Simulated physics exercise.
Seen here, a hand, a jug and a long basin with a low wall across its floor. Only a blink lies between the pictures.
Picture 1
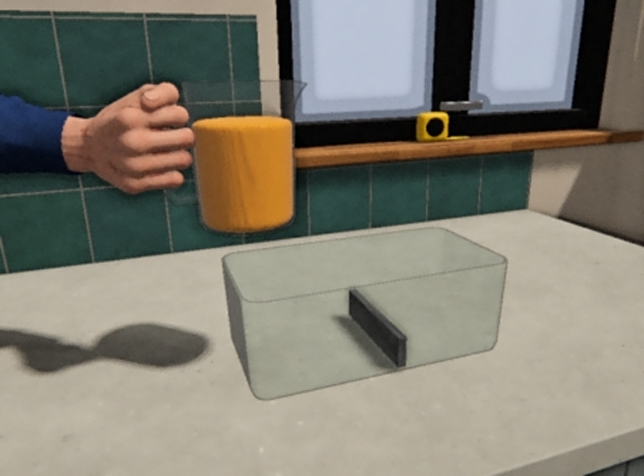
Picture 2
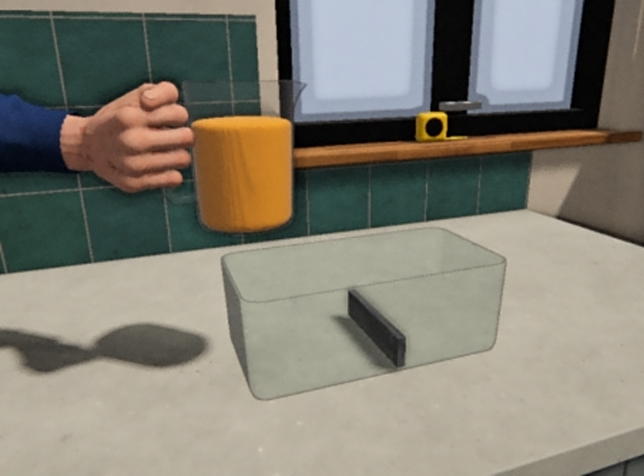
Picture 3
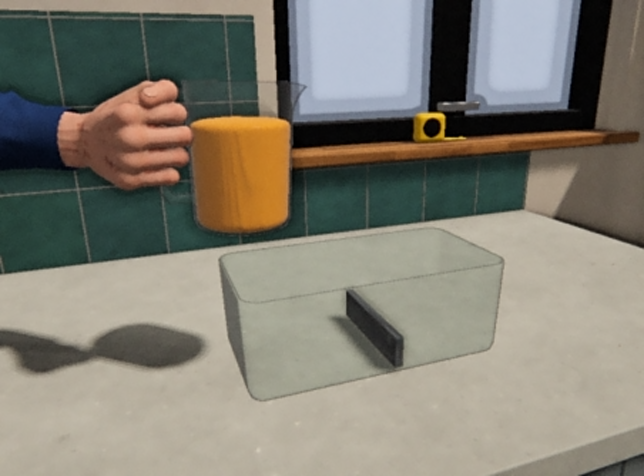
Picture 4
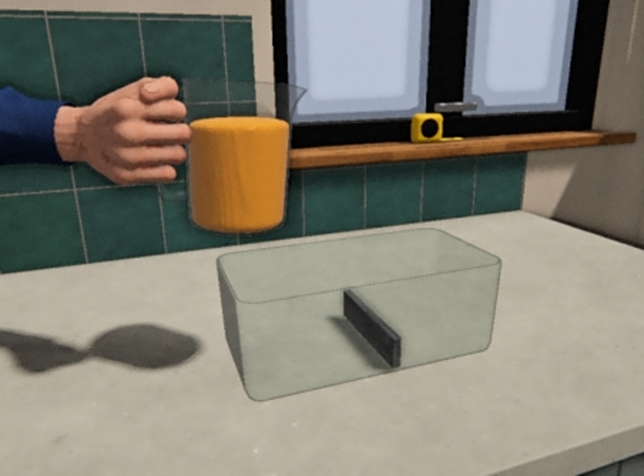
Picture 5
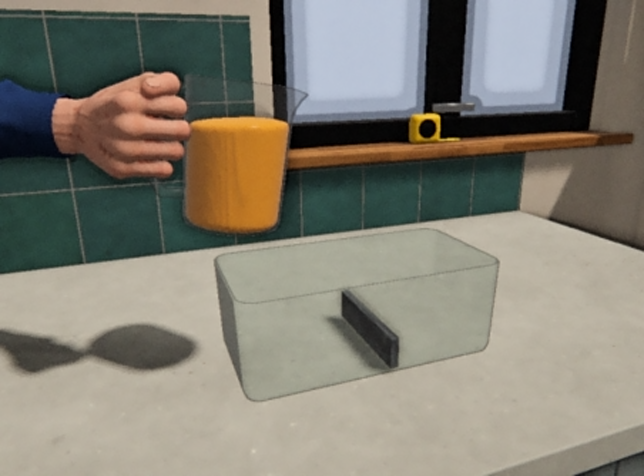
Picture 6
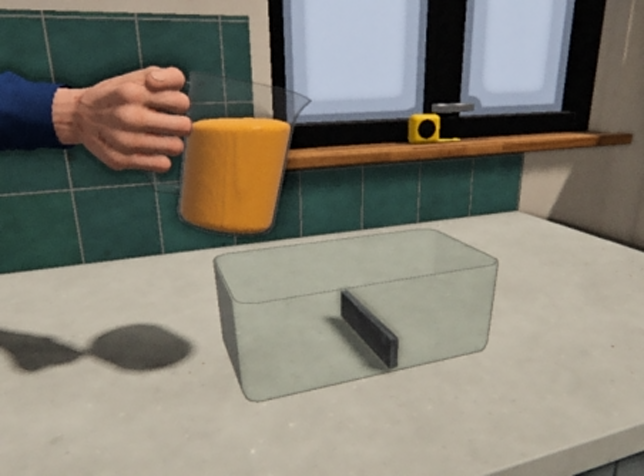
A hand slowly tilts a jug of orange juice rightward above a clear basin.
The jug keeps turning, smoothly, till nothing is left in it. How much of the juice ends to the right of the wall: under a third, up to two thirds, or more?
The share right of the wall is between a third and two thirds.
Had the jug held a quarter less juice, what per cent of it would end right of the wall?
About 35 per cent.
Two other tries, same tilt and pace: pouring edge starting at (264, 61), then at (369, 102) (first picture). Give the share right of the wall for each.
In turn 10 and 90 in a hundred.
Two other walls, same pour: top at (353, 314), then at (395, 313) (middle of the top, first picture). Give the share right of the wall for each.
Near 90 % and 15 %.
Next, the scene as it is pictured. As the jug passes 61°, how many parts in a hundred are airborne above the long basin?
Close to 5 per cent.
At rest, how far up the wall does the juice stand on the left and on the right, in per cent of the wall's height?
Left: 40 %. Right: 60 %.
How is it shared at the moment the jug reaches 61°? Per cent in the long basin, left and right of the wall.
Left: 0 %. Right: 0 %.
A moment on, the jug is tipped part way and 93 per cent is still to pour, 0 is left of the wall and 0 right of it.
Next, the jug is tipped on its side and 48 per cent is still to pour, 6 is left of the wall and 28 right of it.
Then the jug is tipped right over and 8 per cent is still to pour, 33 is left of the wall and 55 right of it.
Later the jug is tipped right over and 0 per cent is still to pour, 44 is left of the wall and 55 right of it.
In the end 44 per cent lies left of the wall, 55 right of it and 1 outside.
